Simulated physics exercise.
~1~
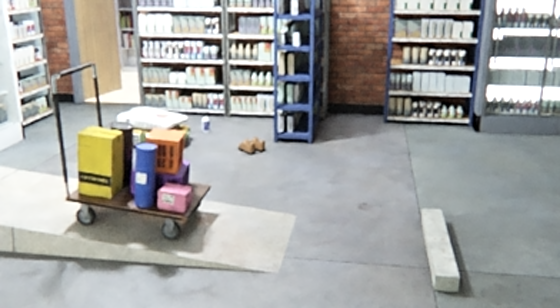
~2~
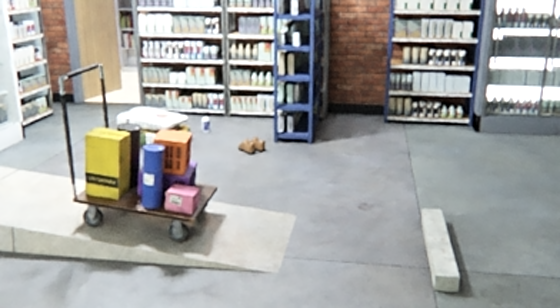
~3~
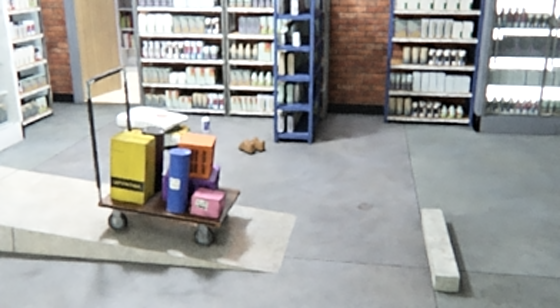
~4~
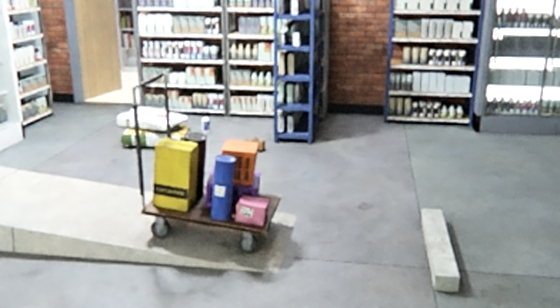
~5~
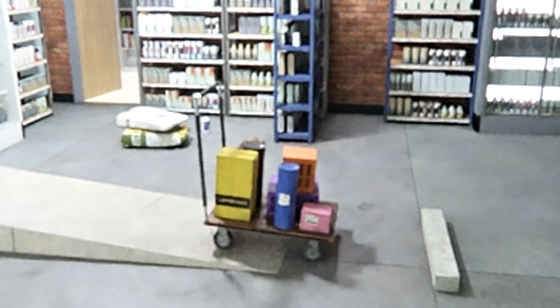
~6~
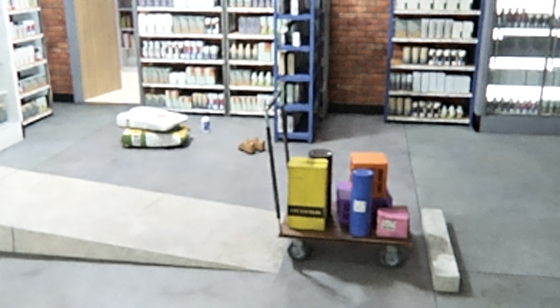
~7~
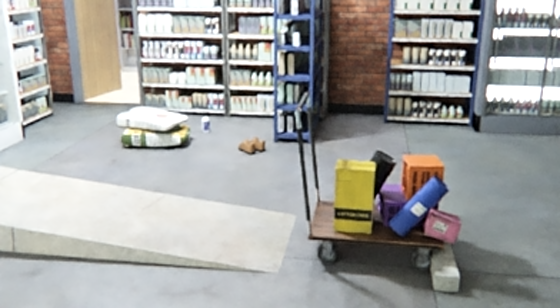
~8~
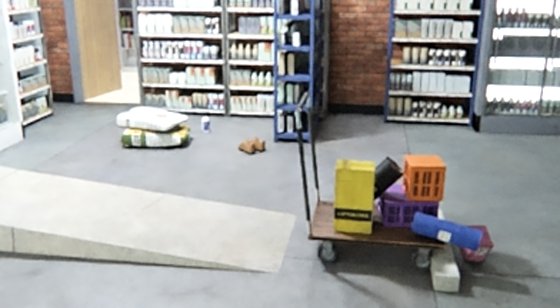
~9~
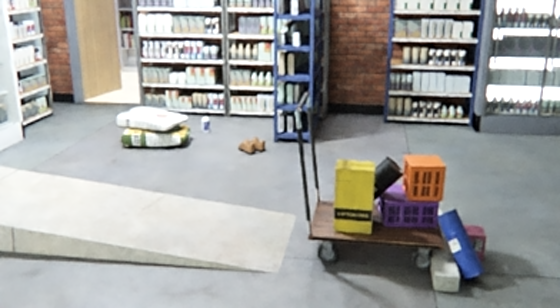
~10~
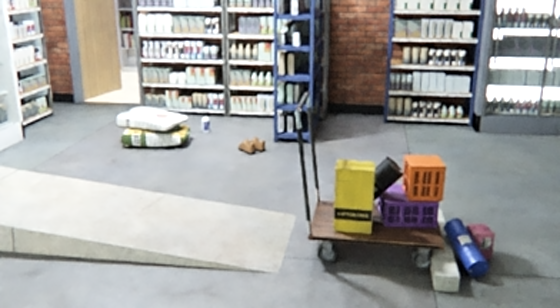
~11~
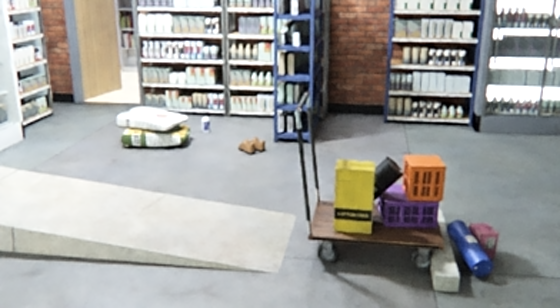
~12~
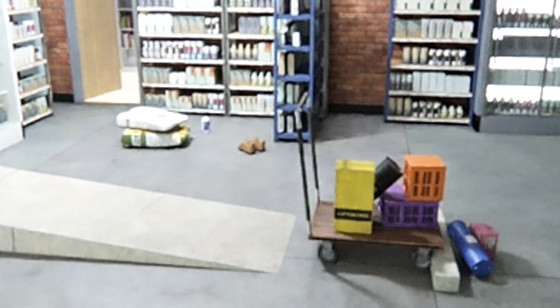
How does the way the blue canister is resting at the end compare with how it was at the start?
At the start the blue canister stands upright on the trolley, but by the end it is lying on its side on the floor.
